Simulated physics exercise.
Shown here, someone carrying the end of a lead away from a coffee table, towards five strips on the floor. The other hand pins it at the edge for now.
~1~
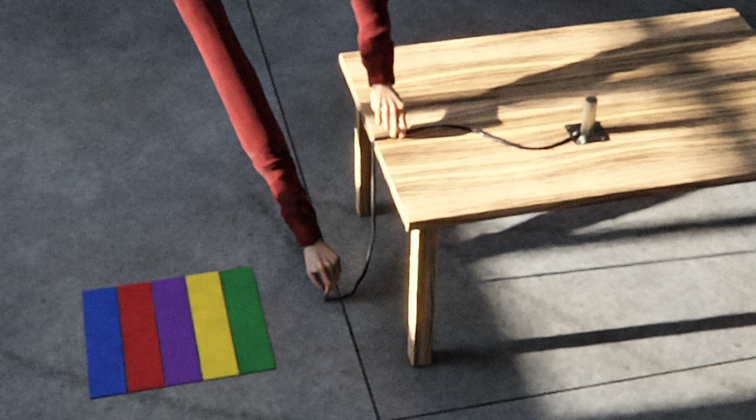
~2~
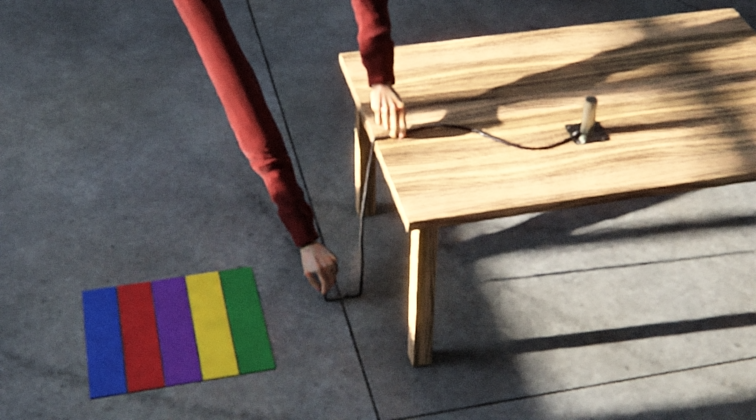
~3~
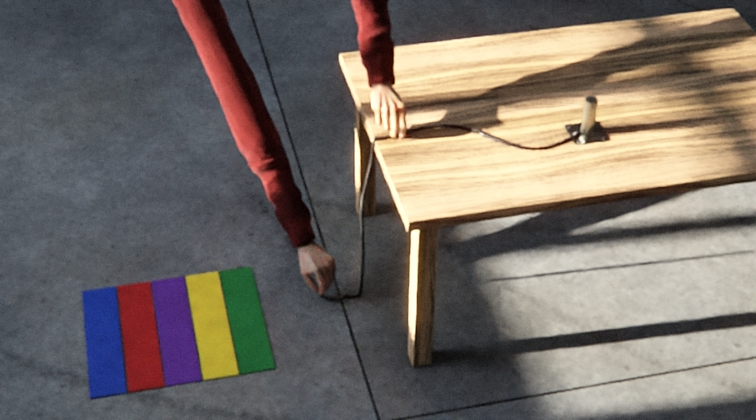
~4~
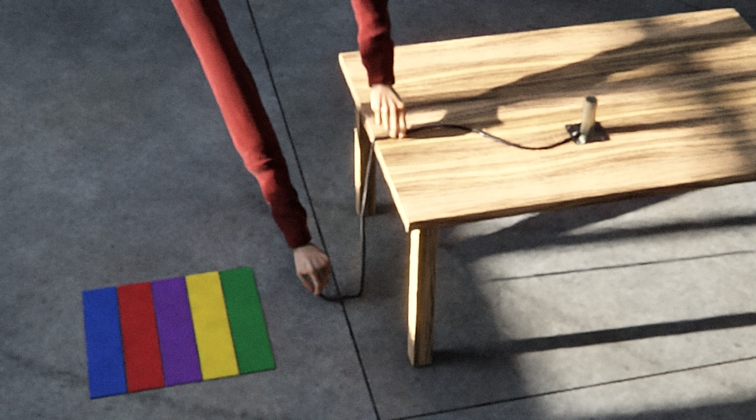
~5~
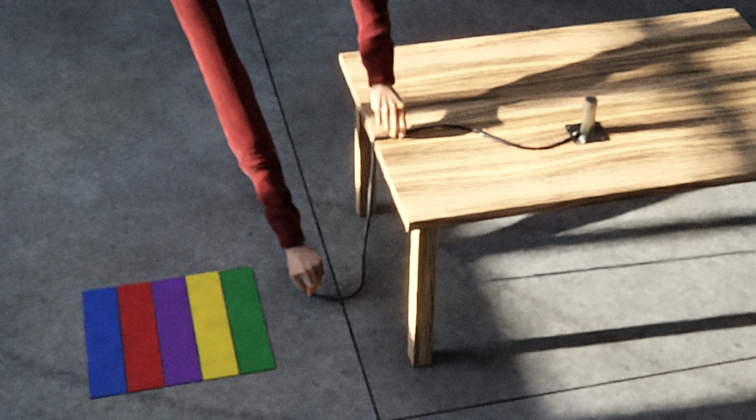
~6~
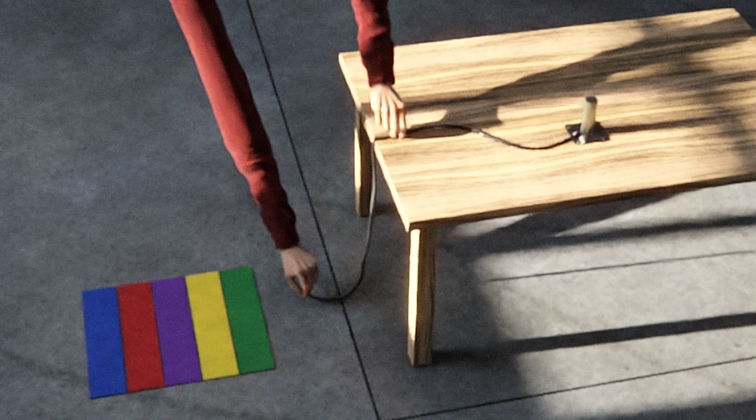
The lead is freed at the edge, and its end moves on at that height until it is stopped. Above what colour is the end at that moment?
The end stops over the purple strip.
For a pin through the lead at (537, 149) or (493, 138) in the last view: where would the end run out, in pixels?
Near (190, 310) and (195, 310).
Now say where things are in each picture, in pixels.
In the first frame, end (325, 290); green (254, 352); yellow (218, 358); purple (181, 363); red (144, 369); blue (107, 375).
In the second frame, end (322, 290); lead through (554, 146) (483, 135) (409, 132) (368, 173) (362, 232) (361, 285).
In the third frame, end (319, 291).
In the fourth frame, end (315, 292); lead through (554, 146) (483, 135) (409, 132) (368, 173) (363, 232) (362, 285).
In the fifth frame, end (307, 293).
In the sixth frame, end (303, 293); lead through (554, 146) (483, 135) (409, 132) (375, 173) (370, 231) (358, 285).
Soon after, end near (249, 302); over green.
After that, end near (203, 309); over yellow.
At the stop, end near (176, 313); over purple. It gets as far as the purple strip.
